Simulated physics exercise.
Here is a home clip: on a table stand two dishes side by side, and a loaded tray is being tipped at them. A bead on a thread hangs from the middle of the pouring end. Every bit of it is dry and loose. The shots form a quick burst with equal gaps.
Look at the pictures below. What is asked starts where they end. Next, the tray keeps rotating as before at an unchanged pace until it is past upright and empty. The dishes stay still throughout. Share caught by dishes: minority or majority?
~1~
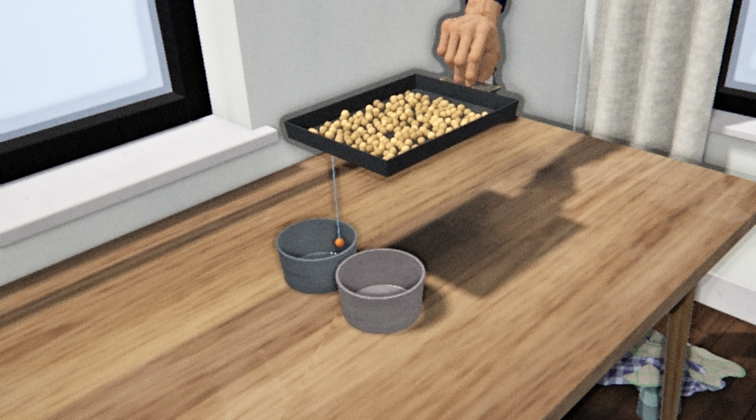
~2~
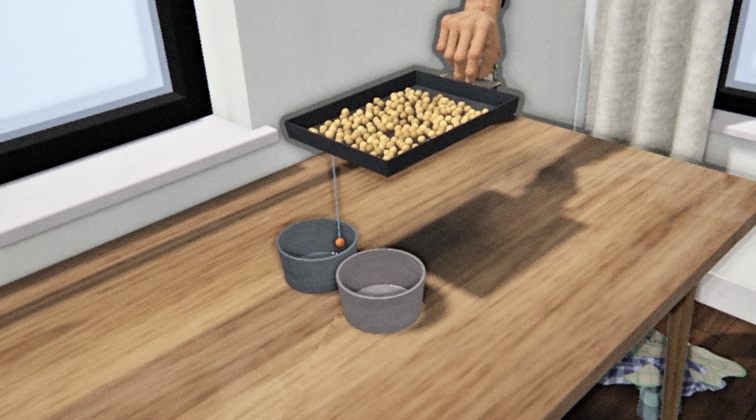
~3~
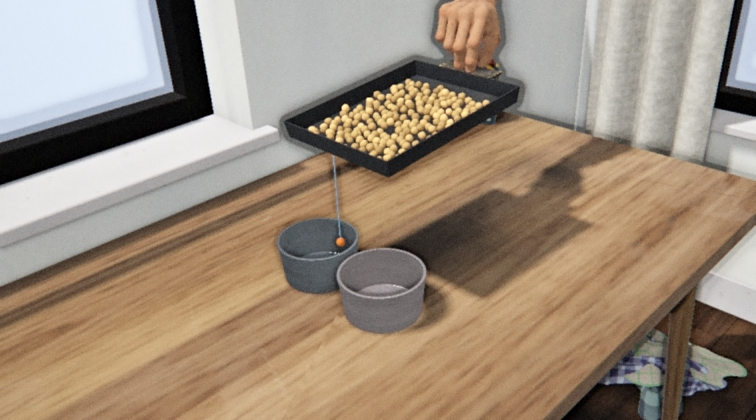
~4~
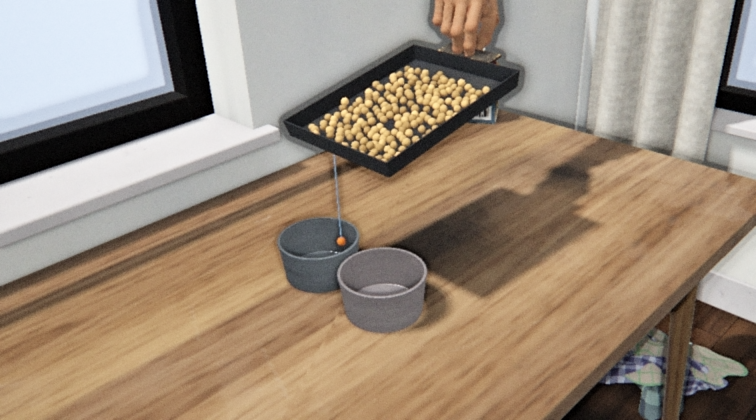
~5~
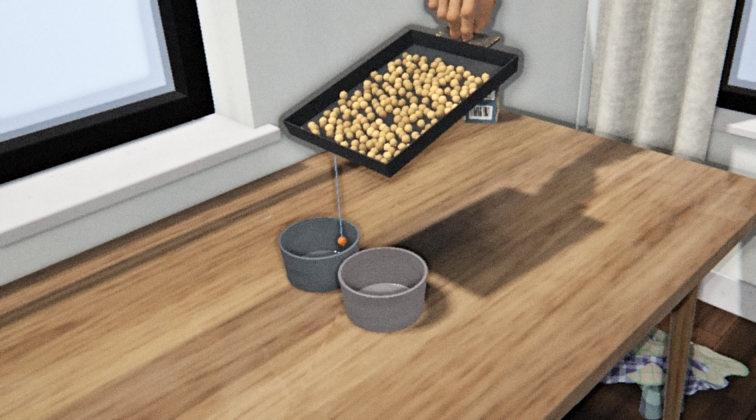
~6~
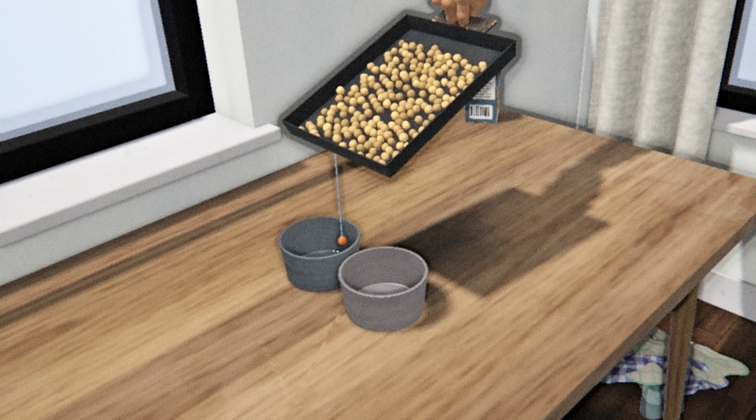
Minority.
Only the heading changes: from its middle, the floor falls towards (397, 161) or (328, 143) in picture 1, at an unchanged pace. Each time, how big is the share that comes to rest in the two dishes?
About 80 and 30 percent.
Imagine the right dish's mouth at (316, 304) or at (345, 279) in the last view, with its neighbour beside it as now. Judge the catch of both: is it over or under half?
Well, it comes to a greater portion at first and a greater portion after that.
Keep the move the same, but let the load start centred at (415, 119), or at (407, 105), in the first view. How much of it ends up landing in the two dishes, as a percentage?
Share in order: Roughly 20 %, 20 %.
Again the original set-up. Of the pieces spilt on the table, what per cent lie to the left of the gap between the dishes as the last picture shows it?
That's roughly 90 per cent of the pieces.
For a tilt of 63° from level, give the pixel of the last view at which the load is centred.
I'd put it at about (354, 113).
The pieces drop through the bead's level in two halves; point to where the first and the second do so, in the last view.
Starting near (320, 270), moving on to near (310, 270).
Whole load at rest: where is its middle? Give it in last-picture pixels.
Somewhere around (307, 329) in the final view.
Shortly afterwards, tray tipped steeply; all but a few on the tray; only a few in the air.
Next, tray tipped past a quarter turn; all but a few on the tray; only a few outside both; only a few in the air.
Some moments later, tray tipped past a quarter turn; a little in the right dish; only a few in the left dish; the bulk outside both; only a few in the air.
In the end, tray tipped past a quarter turn; a little in the right dish; only a few in the left dish; the bulk outside both.
